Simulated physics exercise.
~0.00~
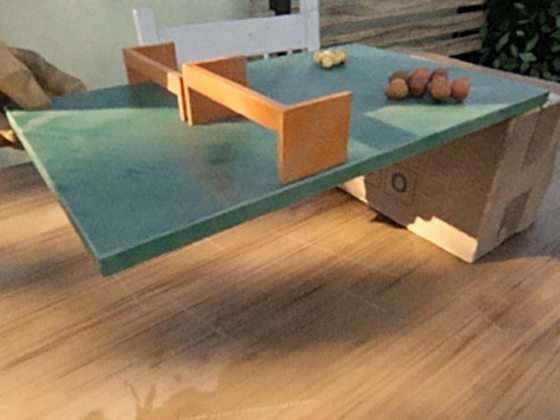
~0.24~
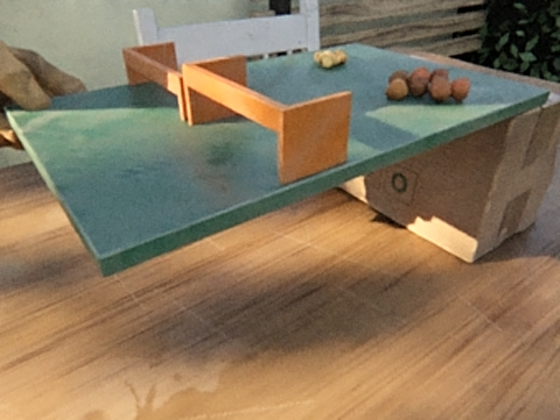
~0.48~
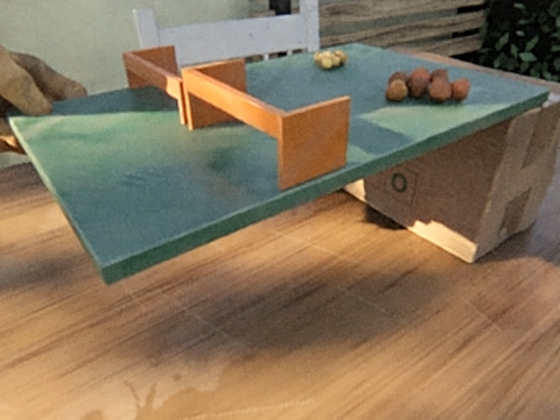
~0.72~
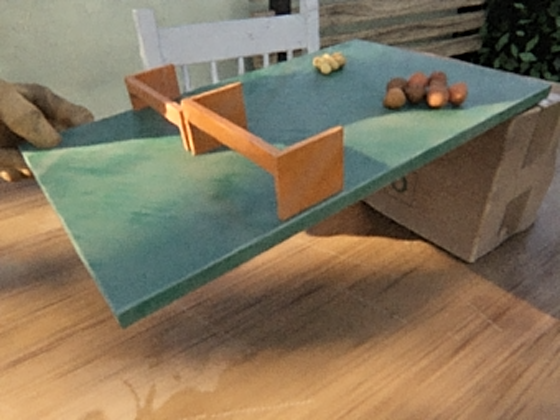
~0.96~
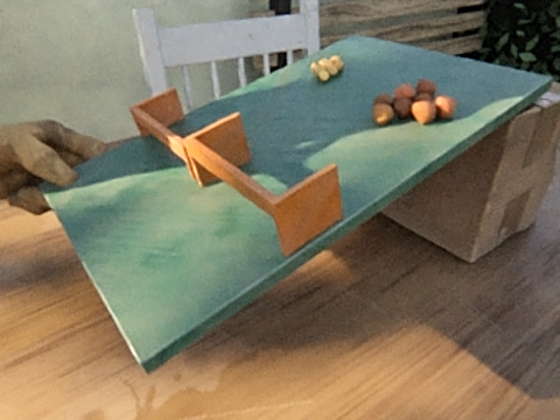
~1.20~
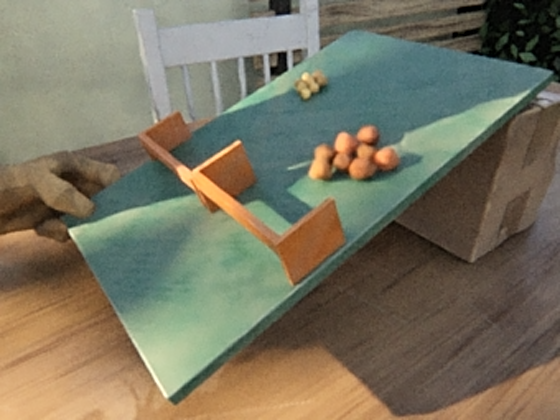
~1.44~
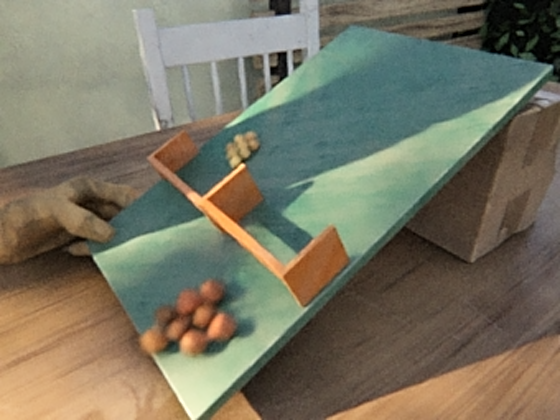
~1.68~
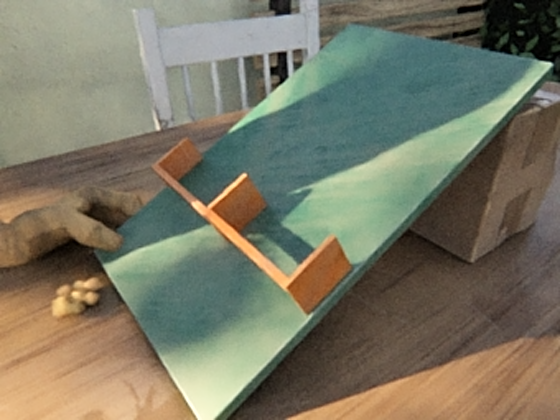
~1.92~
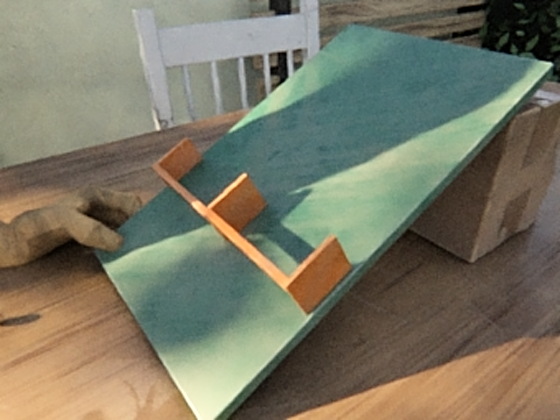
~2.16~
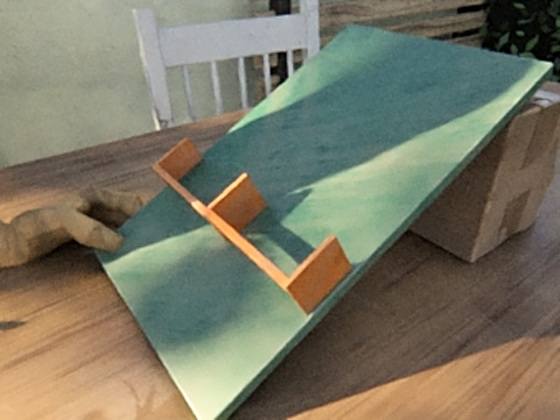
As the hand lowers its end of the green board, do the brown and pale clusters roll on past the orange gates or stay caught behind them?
Both clusters roll on past the gates. The brown pieces and the pale ones all go down the slope and out of view, leaving the board empty except for the orange gates.
